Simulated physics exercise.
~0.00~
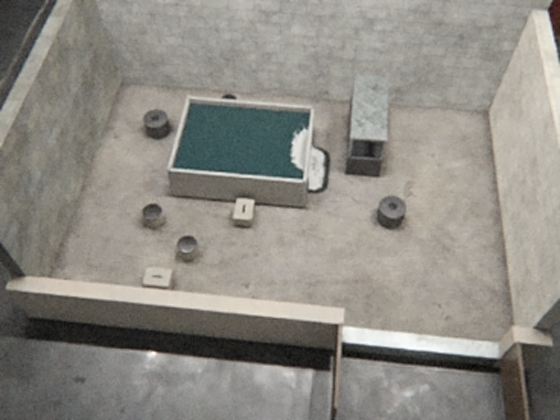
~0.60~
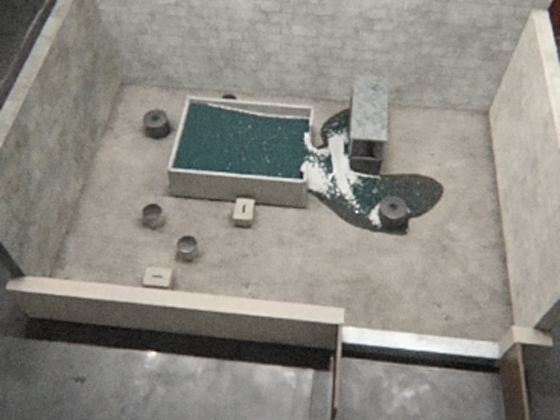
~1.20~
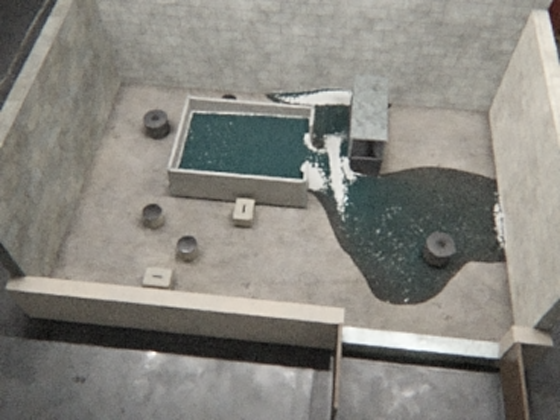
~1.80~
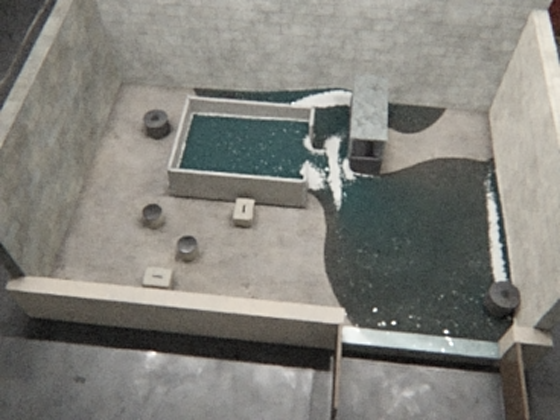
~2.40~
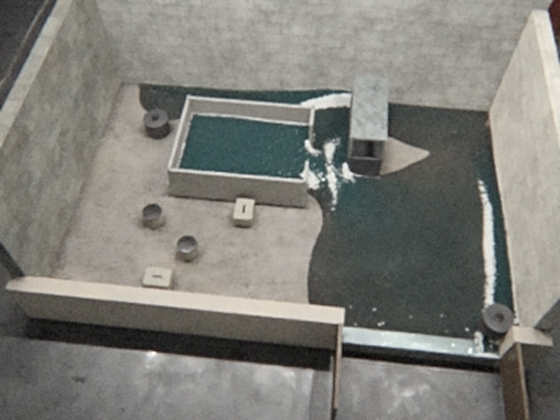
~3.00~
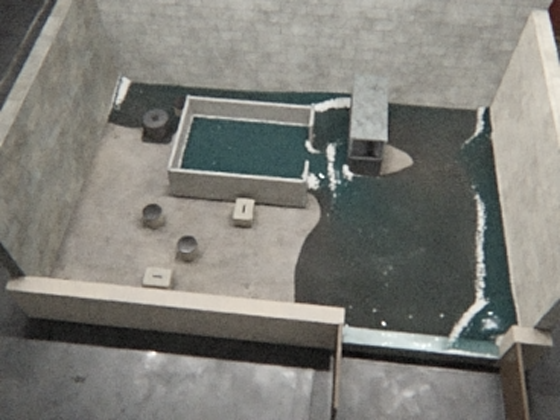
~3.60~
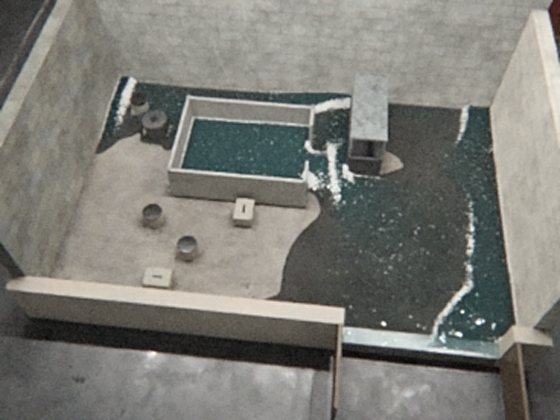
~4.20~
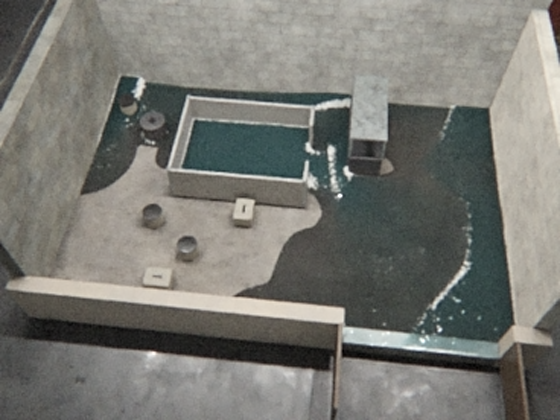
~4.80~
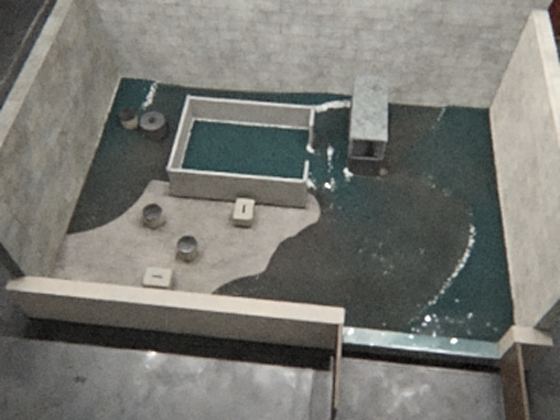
At the start, a walled floor seen from above holds a tank of green water, its right side just giving way in white foam. The water pours out to the right, around a grey stand, and pushes a dark round tub toward the lower right corner by the opening. Another stream runs left along the back wall, and the tub drops out of sight. A small container behind the tank drifts left to stop near a standing tub. Finally, water covers much of the floor, leaving a dry patch at the front where two pails remain upright.
